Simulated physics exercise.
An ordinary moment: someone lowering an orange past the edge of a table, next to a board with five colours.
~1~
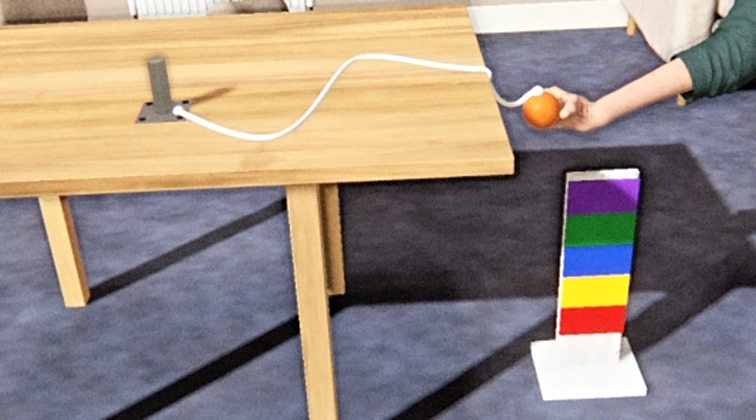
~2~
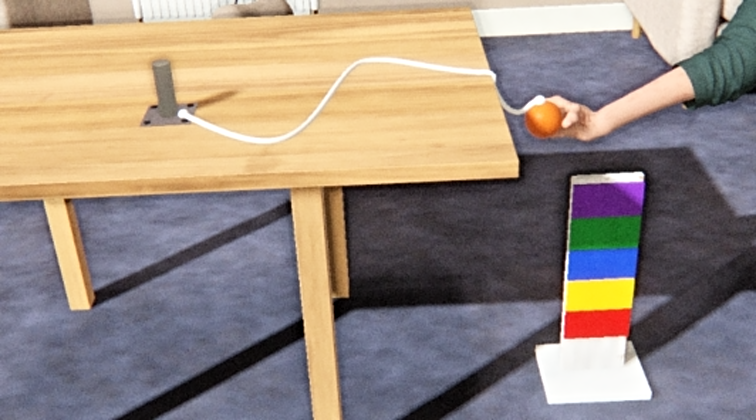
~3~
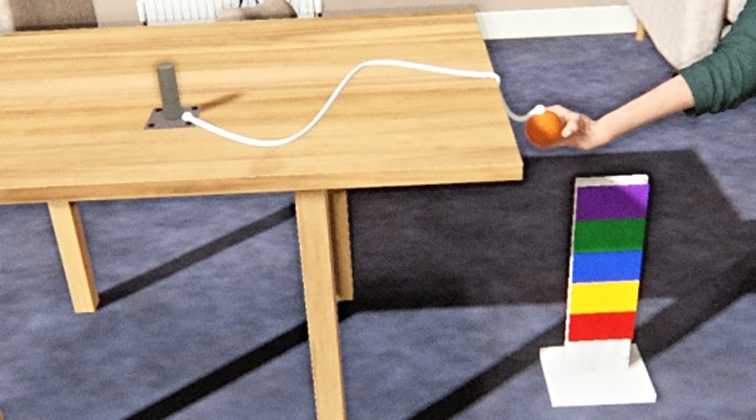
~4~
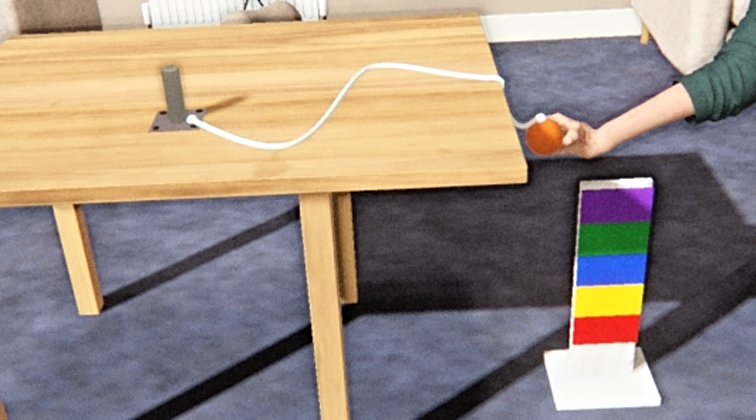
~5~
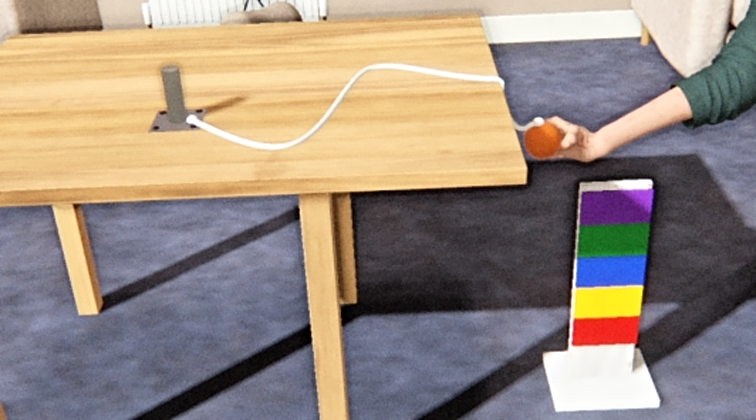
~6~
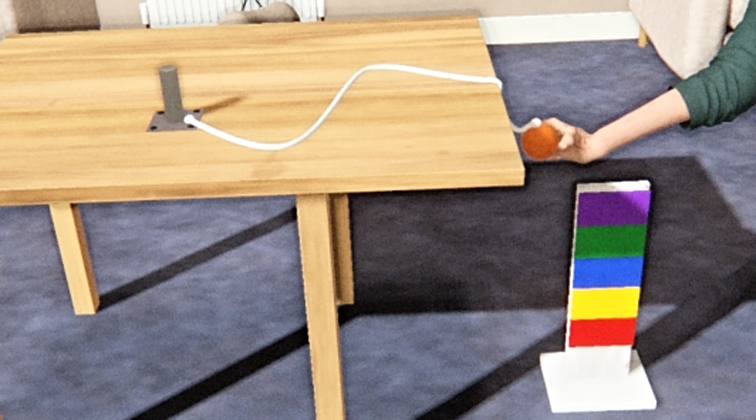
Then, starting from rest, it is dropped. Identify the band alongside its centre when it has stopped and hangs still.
Its centre is alongside the yellow band.
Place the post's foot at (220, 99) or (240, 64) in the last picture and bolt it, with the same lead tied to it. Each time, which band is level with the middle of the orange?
It comes out red the first time and red the second time.
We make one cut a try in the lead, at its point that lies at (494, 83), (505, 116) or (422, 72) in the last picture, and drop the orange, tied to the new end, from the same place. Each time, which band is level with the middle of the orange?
One at a time, the answers are: Green; blue; none, it hangs higher.
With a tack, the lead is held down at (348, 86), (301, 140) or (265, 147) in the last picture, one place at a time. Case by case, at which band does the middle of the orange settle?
One try after another: Purple, then blue, then blue.
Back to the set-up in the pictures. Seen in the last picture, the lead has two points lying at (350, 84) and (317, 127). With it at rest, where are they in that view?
First near (479, 102), second near (368, 109).
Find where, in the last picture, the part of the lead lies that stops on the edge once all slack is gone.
Location: About (360, 74).
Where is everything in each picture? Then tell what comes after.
In the first frame, orange (542, 110); purple (603, 198); green (600, 231); blue (598, 262); yellow (595, 292); red (592, 321).
In the second frame, orange (544, 119); lead through (215, 129) (297, 132) (334, 89) (378, 60) (467, 72).
In the third frame, orange (544, 129).
In the fourth frame, orange (545, 137); lead through (224, 134) (306, 138) (343, 95) (386, 66) (475, 77).
In the fifth frame, orange (542, 141).
In the sixth frame, orange (540, 142); lead through (221, 134) (303, 139) (341, 96) (384, 67) (473, 79).
A little later, orange near (524, 300); level with yellow.
Next, orange near (472, 323); level with yellow.
Later still, orange near (514, 317); level with yellow.
When it is over, orange near (496, 327); level with yellow. At yellow.
